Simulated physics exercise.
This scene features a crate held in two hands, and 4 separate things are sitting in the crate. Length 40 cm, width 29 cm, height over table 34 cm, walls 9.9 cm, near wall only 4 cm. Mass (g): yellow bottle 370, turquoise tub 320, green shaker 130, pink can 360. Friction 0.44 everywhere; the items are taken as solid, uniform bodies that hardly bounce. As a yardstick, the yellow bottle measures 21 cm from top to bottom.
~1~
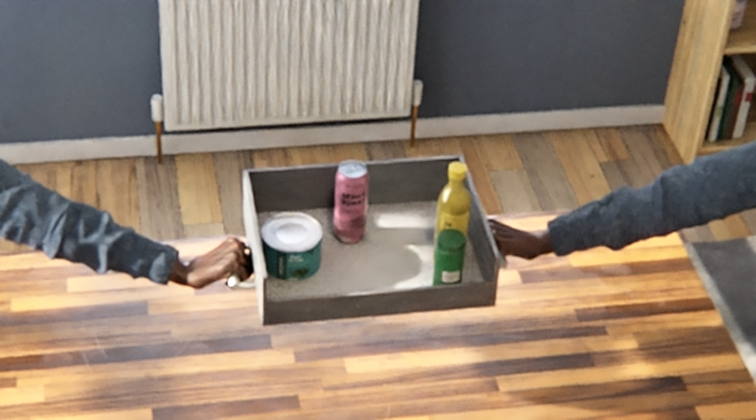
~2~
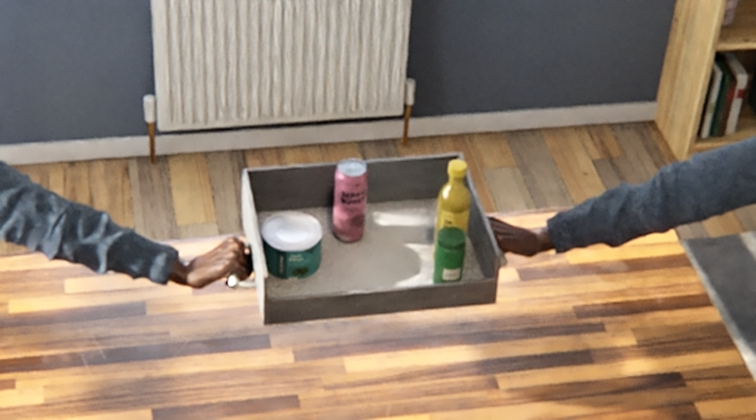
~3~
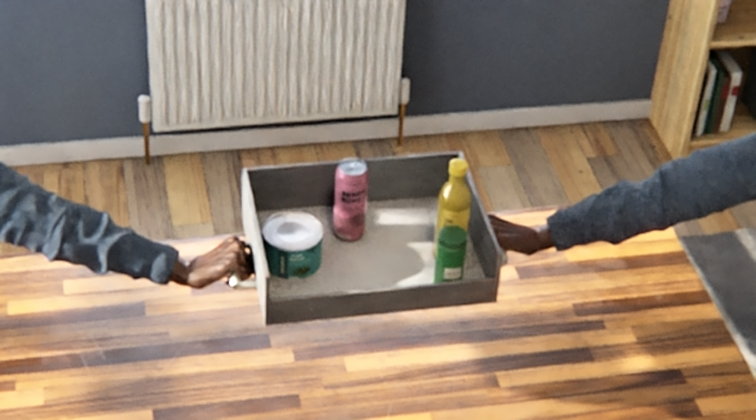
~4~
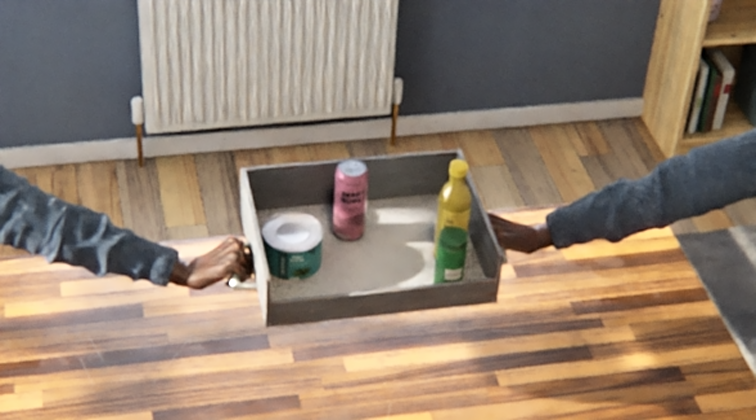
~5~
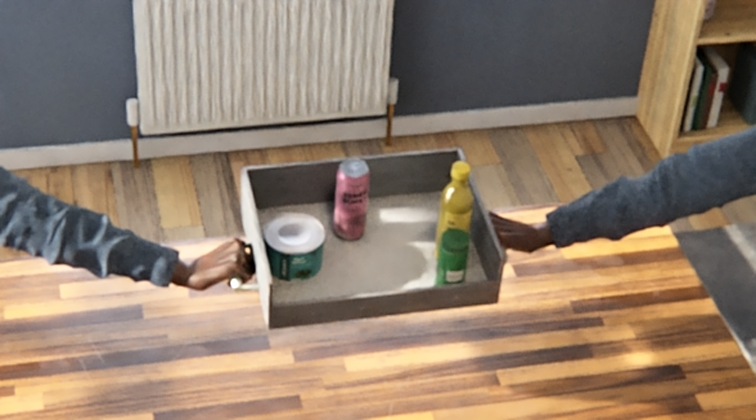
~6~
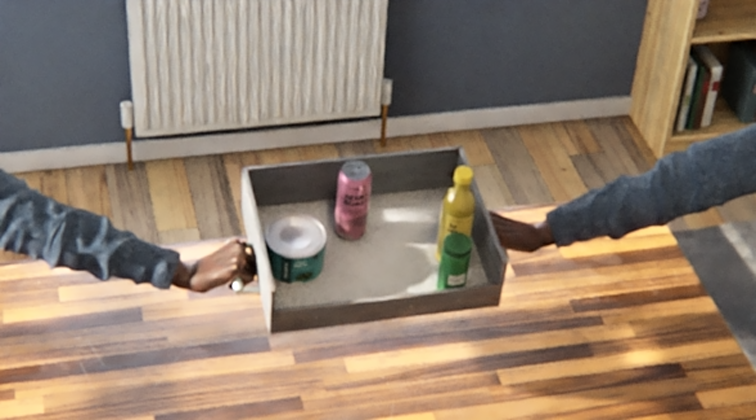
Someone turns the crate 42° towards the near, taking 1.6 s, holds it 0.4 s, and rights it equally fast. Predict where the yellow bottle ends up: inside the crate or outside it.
It fails to stay in the crate.
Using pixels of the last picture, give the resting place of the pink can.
Its middle comes to rest around (366, 265).
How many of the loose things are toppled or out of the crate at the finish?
The number is 3.
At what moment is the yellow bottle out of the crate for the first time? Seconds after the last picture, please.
Answer: About 0.8 s.
Then, 0.80 s later than the last frame, crate at 38°, near side down; yellow bottle now out of the crate; pink can on its side; green shaker rocked 44° off its seat.
Then, 2.00 s later than the last frame, crate at 35°, near side down; green shaker now out of the crate; pink can on its side; turquoise tub 8 cm from its spot.
When it is over, out of the crate, yellow bottle and green shaker; lying over in the crate, pink can; not toppled but over 5 cm from the start, turquoise tub.
